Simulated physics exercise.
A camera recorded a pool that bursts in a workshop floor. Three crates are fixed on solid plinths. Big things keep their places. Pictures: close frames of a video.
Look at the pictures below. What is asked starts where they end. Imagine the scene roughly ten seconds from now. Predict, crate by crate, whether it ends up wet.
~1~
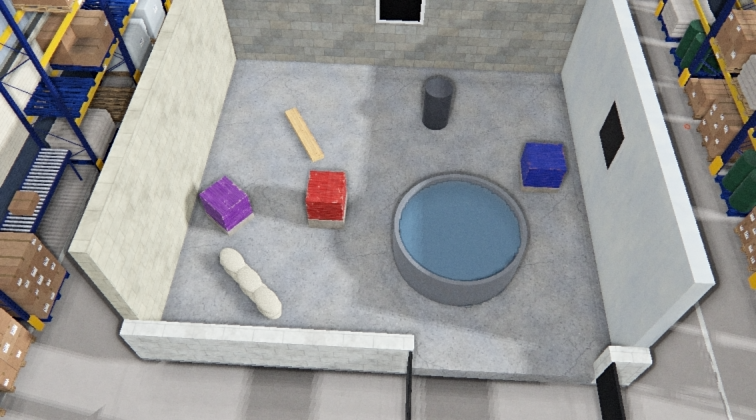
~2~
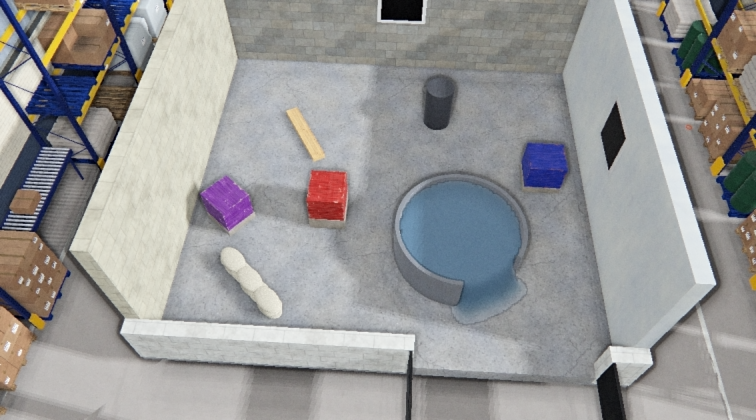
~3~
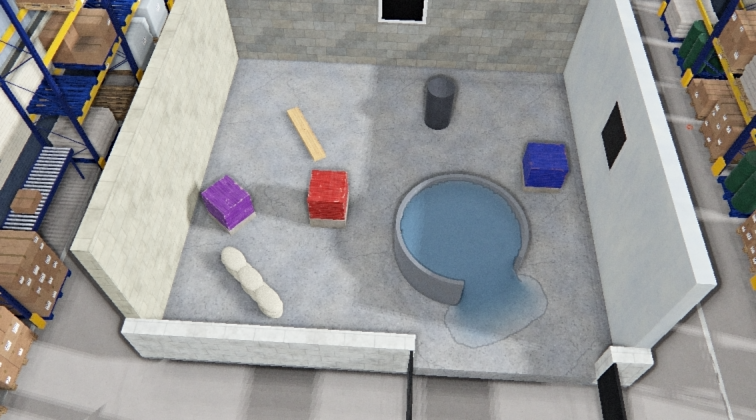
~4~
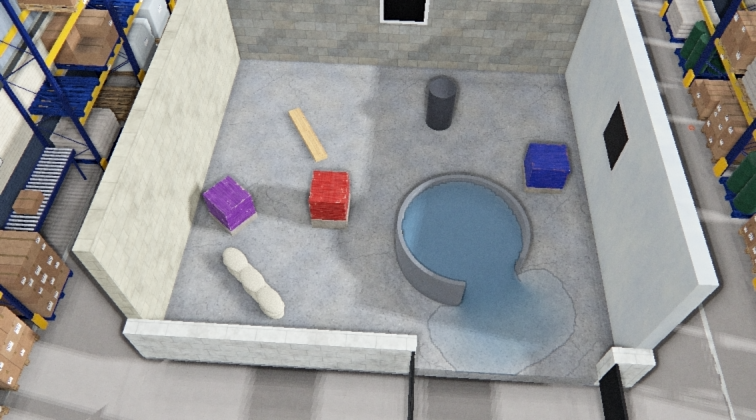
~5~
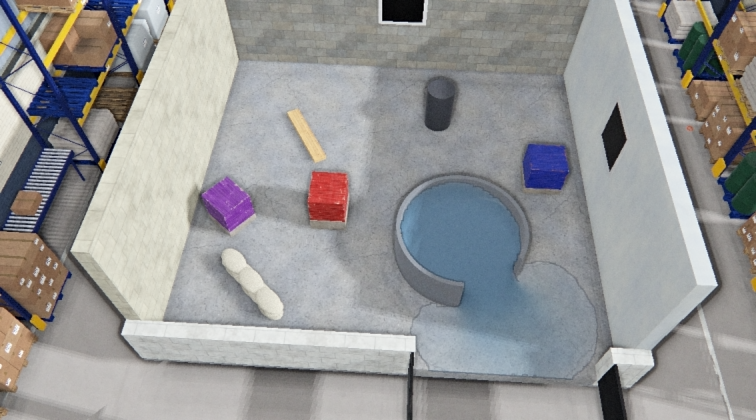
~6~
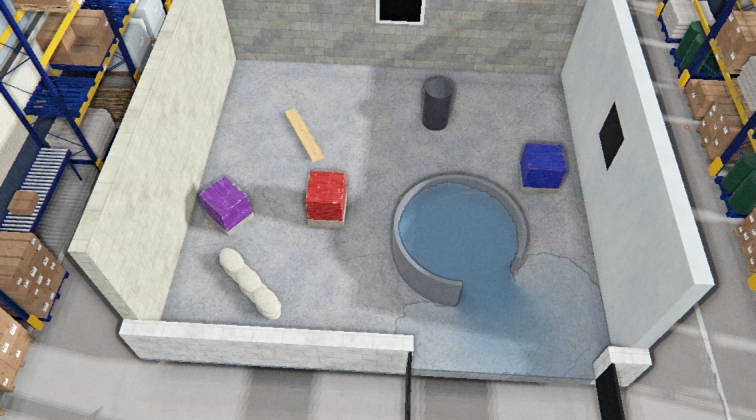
Result: The red crate is protected by its plinth, the blue crate is protected by its plinth, the purple crate is protected by its plinth.
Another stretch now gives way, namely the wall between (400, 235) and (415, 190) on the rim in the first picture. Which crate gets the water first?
The red-painted one comes first.
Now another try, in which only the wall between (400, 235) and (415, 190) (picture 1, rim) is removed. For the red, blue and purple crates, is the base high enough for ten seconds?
The red one is reached; the blue one is not reached; the purple one is reached.
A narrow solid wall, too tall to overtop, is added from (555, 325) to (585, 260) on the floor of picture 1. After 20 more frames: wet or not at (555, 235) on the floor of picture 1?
There: Flooded.
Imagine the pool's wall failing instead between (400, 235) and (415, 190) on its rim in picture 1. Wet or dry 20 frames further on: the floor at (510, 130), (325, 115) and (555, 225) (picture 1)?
Spared; drenched; spared.
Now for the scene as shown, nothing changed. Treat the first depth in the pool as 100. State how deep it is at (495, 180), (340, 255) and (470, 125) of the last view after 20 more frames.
About 0, 0, 0 %.
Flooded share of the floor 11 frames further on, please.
Roughly 10 percent, I reckon.
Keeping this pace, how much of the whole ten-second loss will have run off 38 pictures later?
Estimate: 85 %.
A moment on, water covers 10 % of the floor; the red crate not reached, the blue crate not reached, the purple crate not reached.
Next, water covers 10 % of the floor; the red crate not reached, the blue crate not reached, the purple crate not reached.
Then, water covers 15 % of the floor; the red crate not reached, the blue crate water round its plinth, the purple crate not reached.
Later, water covers 25 % of the floor; the red crate not reached, the blue crate water round its plinth, the purple crate not reached.
In the end, water covers 25 % of the floor; the red crate stayed above the water, the blue crate stayed above the water, the purple crate stayed above the water.
